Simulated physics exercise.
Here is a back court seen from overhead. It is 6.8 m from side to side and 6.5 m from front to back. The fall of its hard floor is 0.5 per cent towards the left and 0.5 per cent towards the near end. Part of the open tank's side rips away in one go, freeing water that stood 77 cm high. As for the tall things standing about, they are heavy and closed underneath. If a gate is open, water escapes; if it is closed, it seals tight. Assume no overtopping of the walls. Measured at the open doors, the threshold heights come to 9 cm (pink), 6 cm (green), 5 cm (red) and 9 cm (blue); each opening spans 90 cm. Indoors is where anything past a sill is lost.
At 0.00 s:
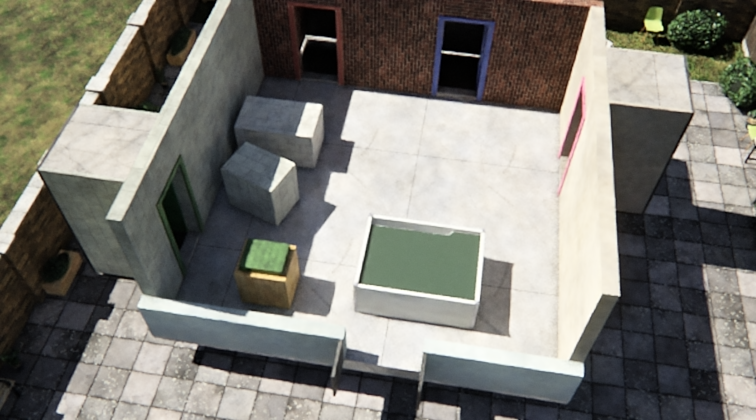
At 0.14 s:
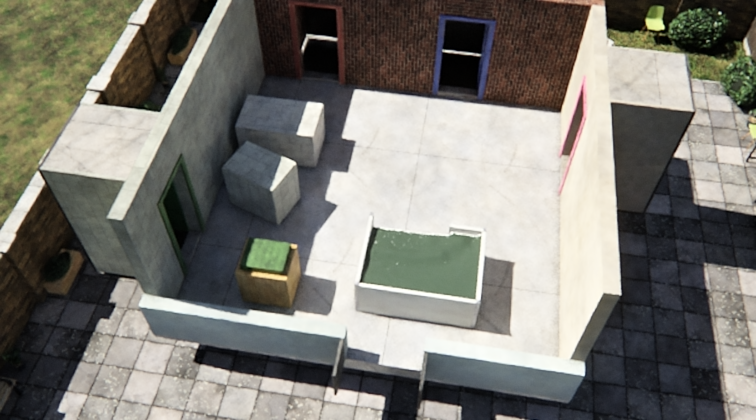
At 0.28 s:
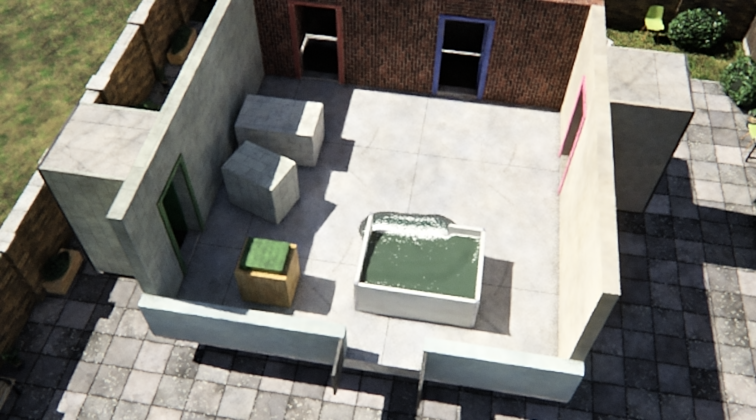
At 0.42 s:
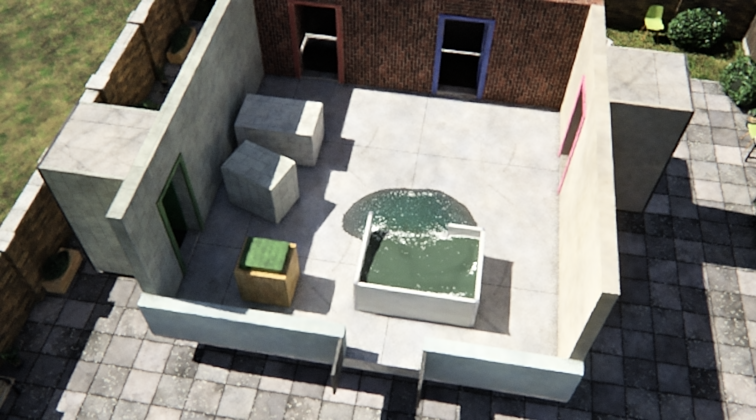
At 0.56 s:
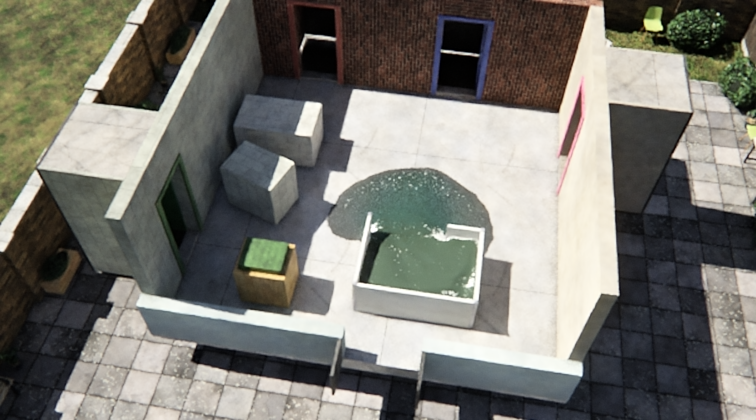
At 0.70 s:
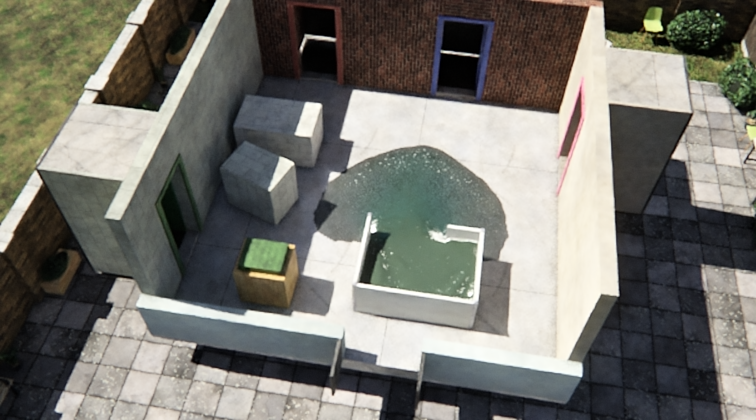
Green water bursts through the open tank's far side and spreads across the pale floor.
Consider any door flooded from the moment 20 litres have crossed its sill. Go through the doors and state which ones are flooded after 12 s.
Going through them: The pink door does not count as flooded; the green door does not count as flooded; the red door counts as flooded; the blue door counts as flooded.
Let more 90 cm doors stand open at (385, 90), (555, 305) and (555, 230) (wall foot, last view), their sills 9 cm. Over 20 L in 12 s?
Door 1: Higher; door 2: Lower; door 3: Lower.
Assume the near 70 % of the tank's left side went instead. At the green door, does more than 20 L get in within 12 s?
Then the green door ends up out of bounds.
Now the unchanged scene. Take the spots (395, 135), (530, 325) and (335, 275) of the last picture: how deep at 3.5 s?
4, 0, 0 cm.
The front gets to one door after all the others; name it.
It would be the green one.
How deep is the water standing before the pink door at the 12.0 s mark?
The mean depth is around 3.5 cm.
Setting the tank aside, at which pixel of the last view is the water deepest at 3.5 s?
Roughly (271, 77).
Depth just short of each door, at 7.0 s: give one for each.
You'd get pink at 6 cm, green at 3 cm, red at 10 cm, and blue at 6 cm.
After 1.4 s water covers 40 % of the floor and is deepest (32 cm) near (397, 242); pink door not reached, green door not reached, red door not reached, blue door 14 cm at the sill, 6 L in.
After 2.2 s water covers 50 % of the floor and is deepest (28 cm) near (338, 90); pink door 5 cm at the sill, 0 L in, green door not reached, red door 19 cm at the sill, 5 L in, blue door 24 cm at the sill, 74 L in.
After 3.5 s water covers 60 % of the floor and is deepest (26 cm) near (271, 77); pink door 5 cm at the sill, 0 L in, green door not reached, red door 12 cm at the sill, 76 L in, blue door 15 cm at the sill, 141 L in.
After 7.0 s water covers 80 % of the floor and is deepest (12 cm) near (260, 127); pink door 6 cm at the sill, 0 L in, green door 3 cm at the sill, 0 L in, red door 10 cm at the sill, 113 L in, blue door 6 cm at the sill, 157 L in.
After 12.0 s water covers 100 % of the floor and is deepest (9 cm) near (170, 309); pink door 4 cm at the sill, 0 L in, green door 9 cm at the sill, 3 L in, red door 6 cm at the sill, 133 L in, blue door 4 cm at the sill, 157 L in.
